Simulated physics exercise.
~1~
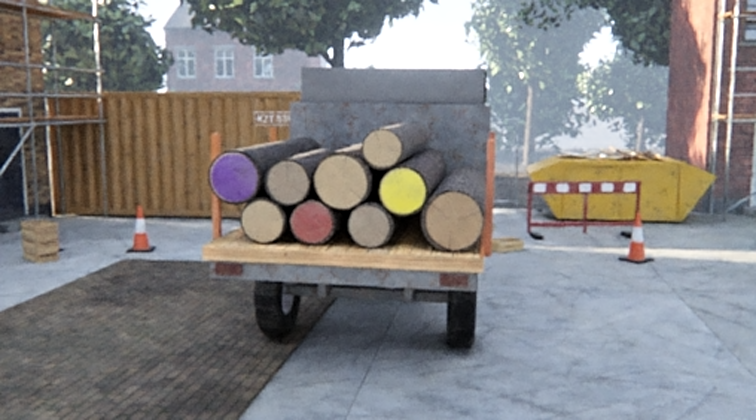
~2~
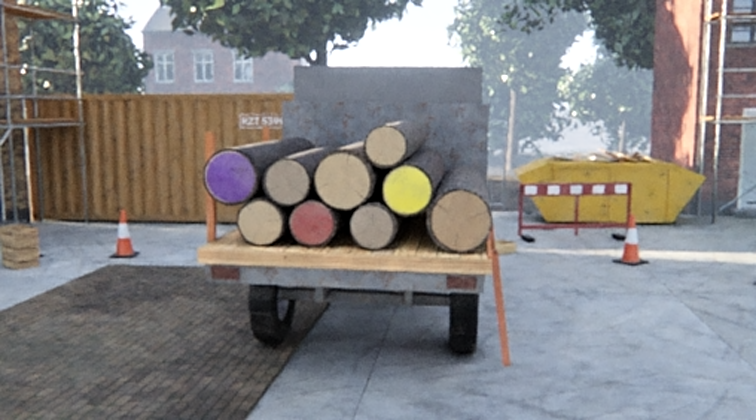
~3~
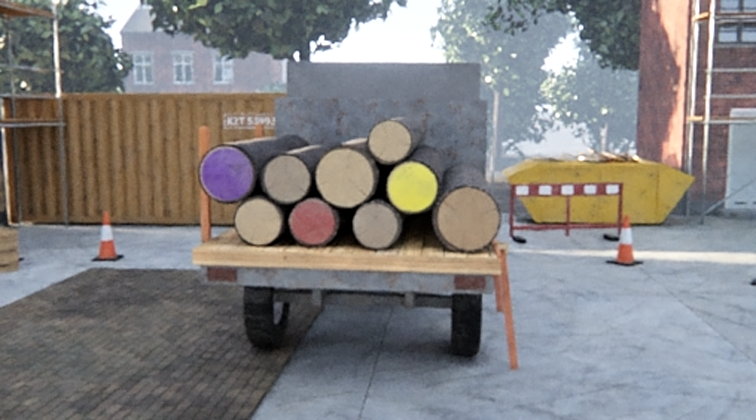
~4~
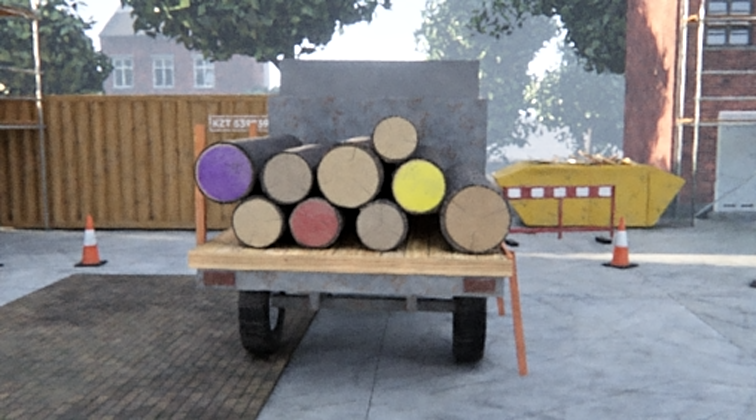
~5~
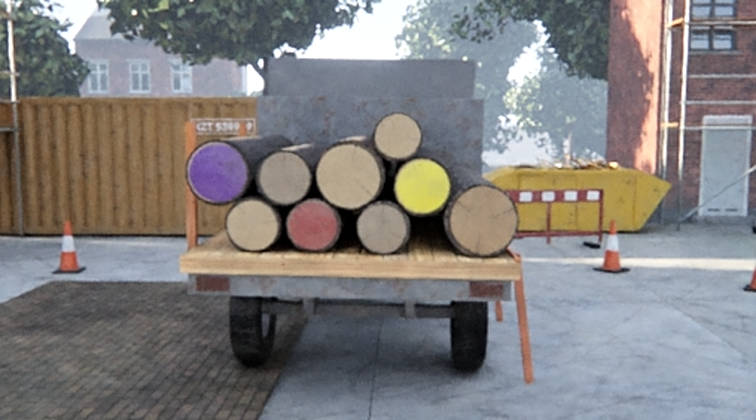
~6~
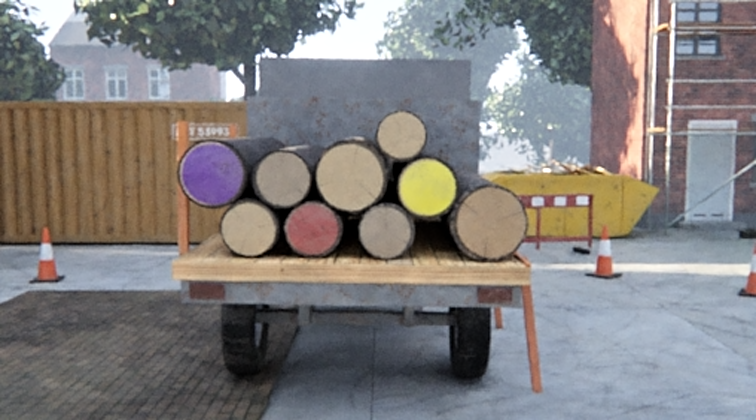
Building yard with flatbed lorry carrying stacked logs, right-hand orange post dropping to hang below the deck, the whole load staying aboard.
